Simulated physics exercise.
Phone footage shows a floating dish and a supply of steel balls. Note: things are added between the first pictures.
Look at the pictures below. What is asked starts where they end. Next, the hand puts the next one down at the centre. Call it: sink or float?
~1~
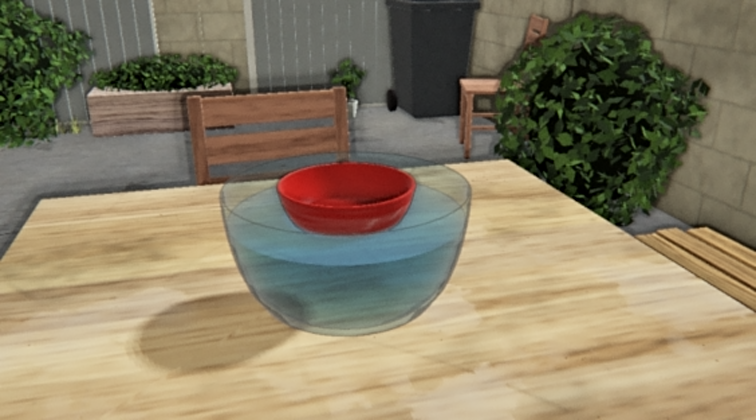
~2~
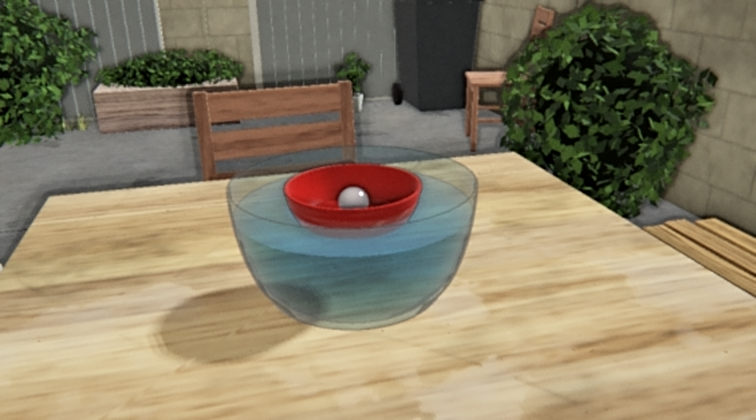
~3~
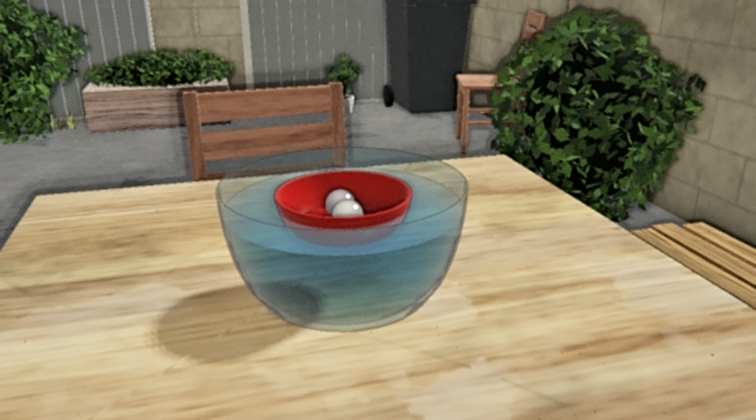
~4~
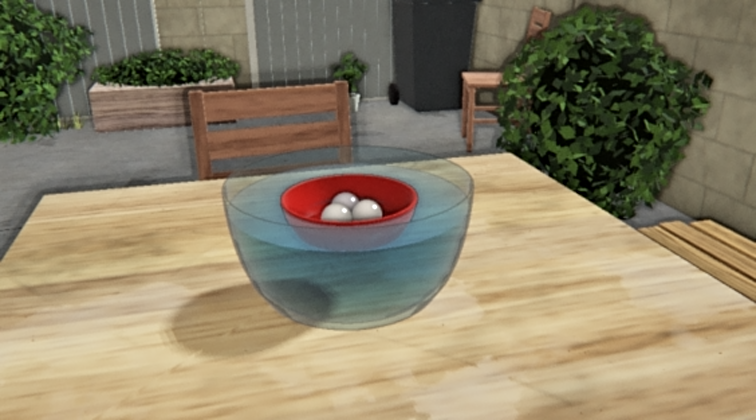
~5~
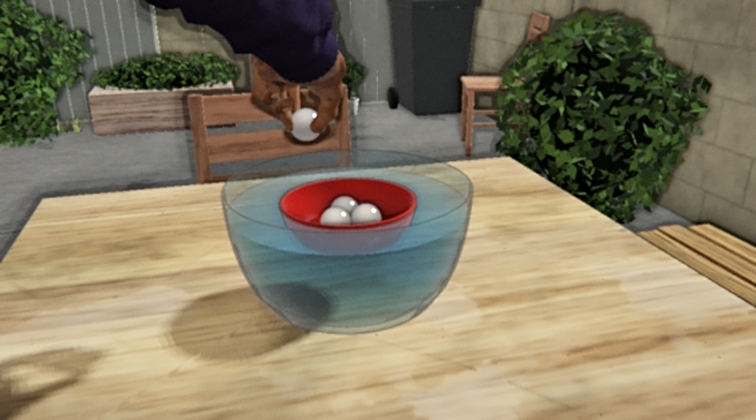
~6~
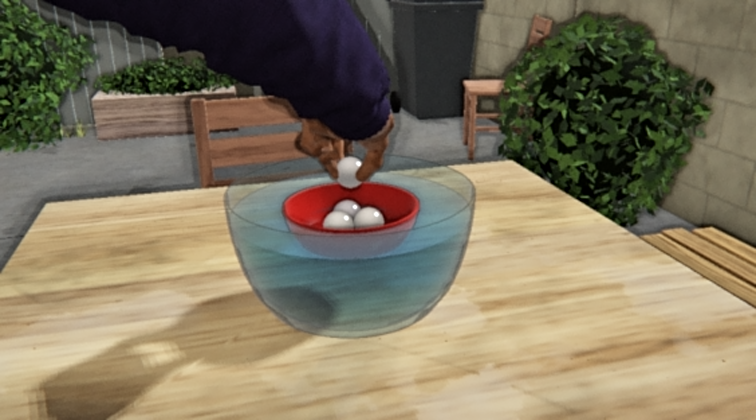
Sink.
Soon after, the steel ball is in and the dish dips.
Later, water pours in over its edge.
In the end, the dish lies on the bottom with its load.
